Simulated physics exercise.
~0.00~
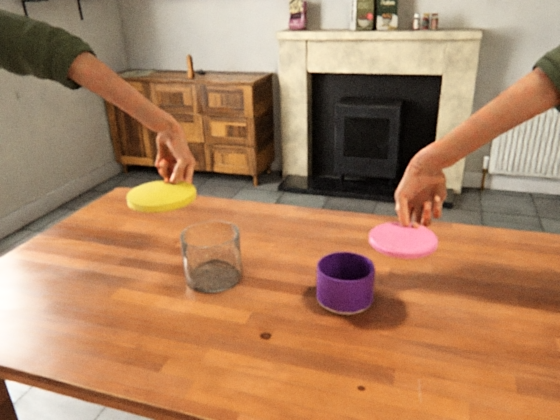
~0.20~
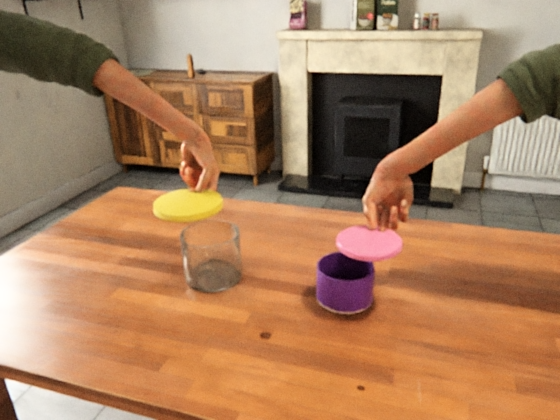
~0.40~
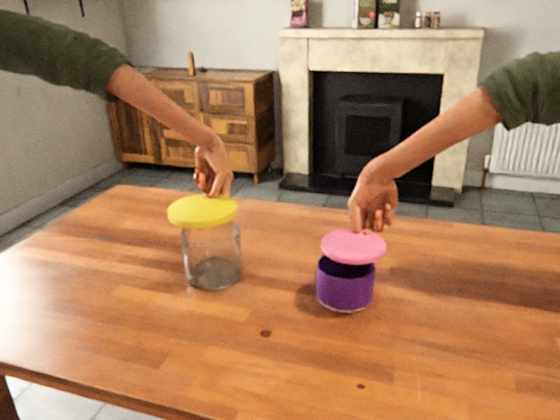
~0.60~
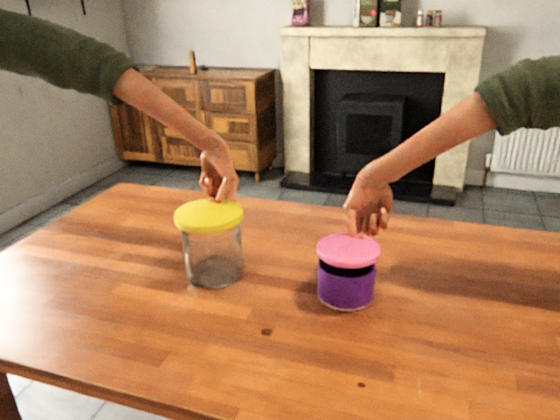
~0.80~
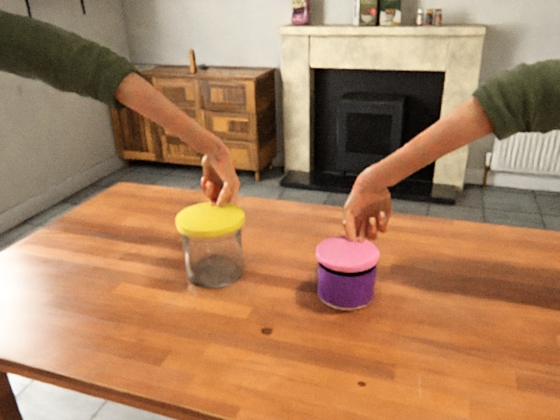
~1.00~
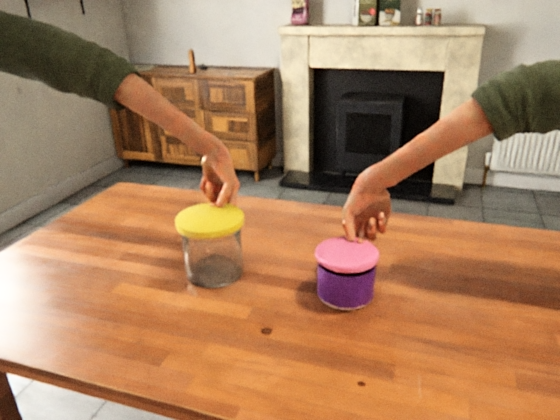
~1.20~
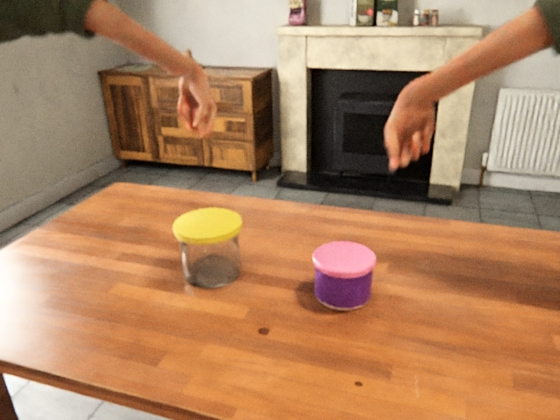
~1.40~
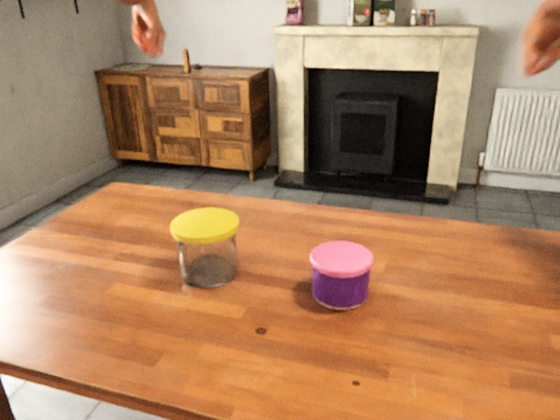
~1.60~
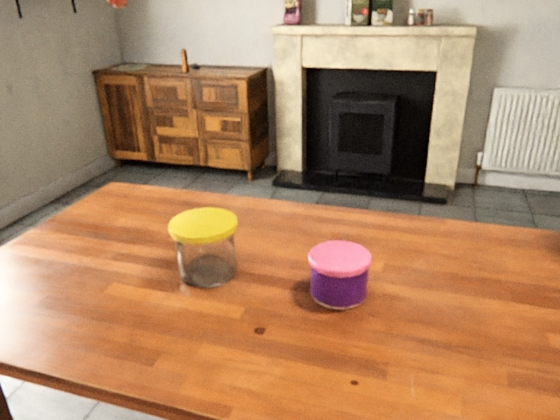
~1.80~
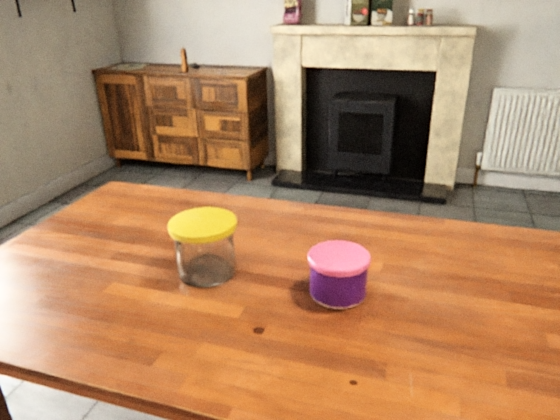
Yellow and pink discs are lowered by two hands onto two pots and stay on top.
